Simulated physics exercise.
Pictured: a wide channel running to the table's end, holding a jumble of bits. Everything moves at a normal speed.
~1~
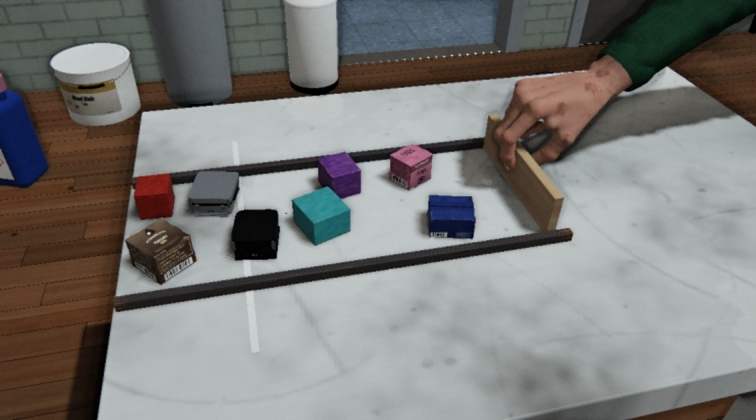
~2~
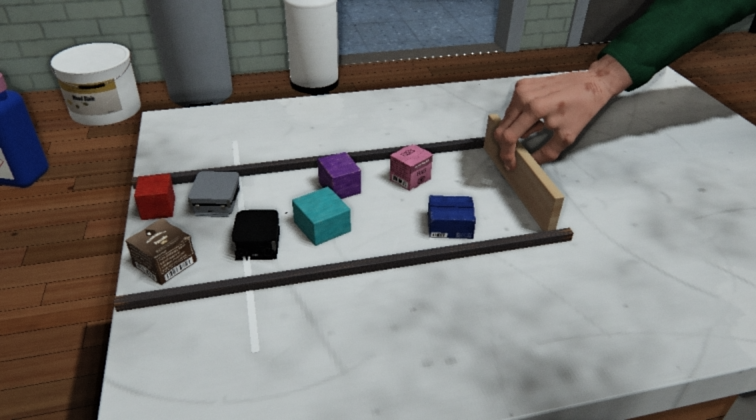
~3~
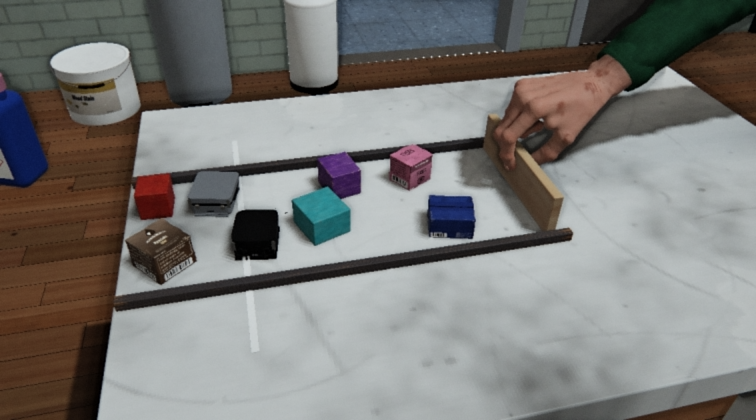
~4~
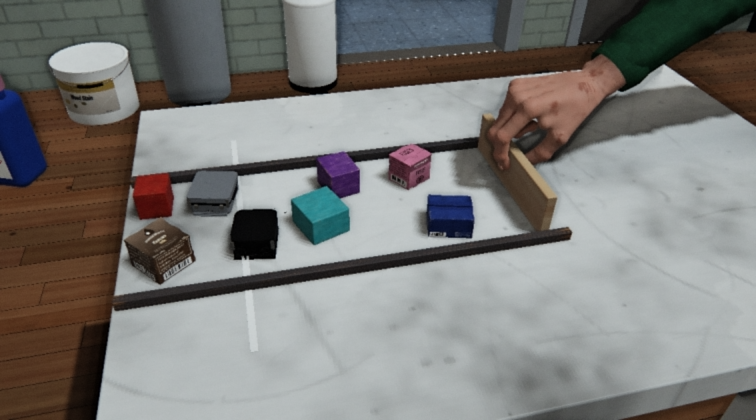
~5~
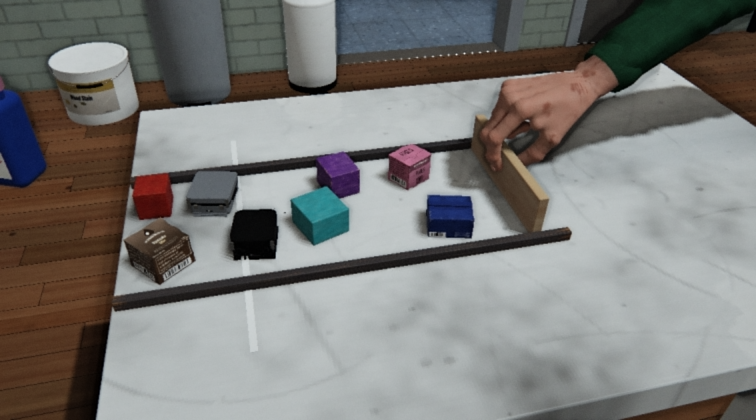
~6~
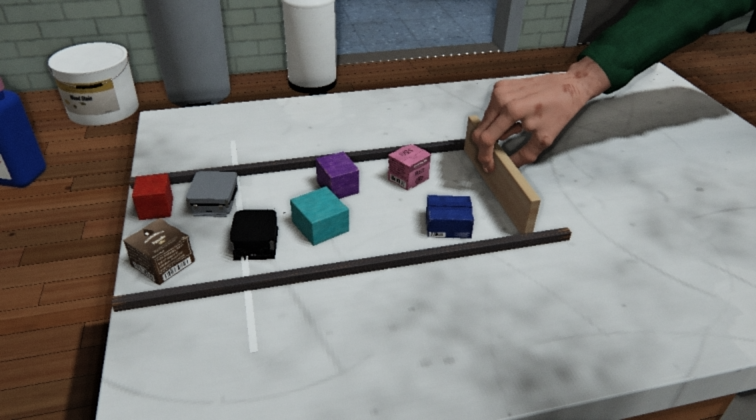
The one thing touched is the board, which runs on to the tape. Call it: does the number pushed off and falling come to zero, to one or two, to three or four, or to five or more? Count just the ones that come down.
It comes to one or two.
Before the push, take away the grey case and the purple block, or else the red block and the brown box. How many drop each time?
I'd say 0 the first time and 0 the second time.
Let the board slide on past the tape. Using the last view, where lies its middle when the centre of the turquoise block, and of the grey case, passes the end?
First near (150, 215), second near (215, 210).
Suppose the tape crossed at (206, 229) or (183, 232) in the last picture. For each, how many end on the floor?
You'd get 3 the first time and 4 the second.
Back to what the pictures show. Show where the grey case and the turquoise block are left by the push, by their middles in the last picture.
Grey case at (141, 201), turquoise block at (209, 220).
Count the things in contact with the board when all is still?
In total, 3.
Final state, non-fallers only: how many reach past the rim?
The answer comes to 2.
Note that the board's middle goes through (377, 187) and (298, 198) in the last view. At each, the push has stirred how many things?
The number moved is 4 and then 6.
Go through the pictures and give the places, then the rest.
In the first picture, red block (155, 197); brown box (162, 251); grey case (216, 194); board (519, 170); tape (243, 225).
In the second picture, brown box (162, 251); blue box (451, 217).
In the third picture, grey case (215, 194); board (519, 170).
In the fourth picture, red block (154, 196); purple block (338, 176).
In the fifth picture, brown box (160, 251); pink box (410, 167).
In the sixth picture, red block (153, 197); brown box (160, 251); grey case (214, 194); board (498, 172); tape (241, 224).
Soon after, none off yet; red block at rest near (153, 197); brown box at rest near (160, 251); grey case at rest near (214, 194).
Then, none off yet; red block at rest near (151, 197); brown box at rest near (160, 251); grey case moved a little near (190, 198).
At rest, the number that fall off is one or two; fallen, red block.
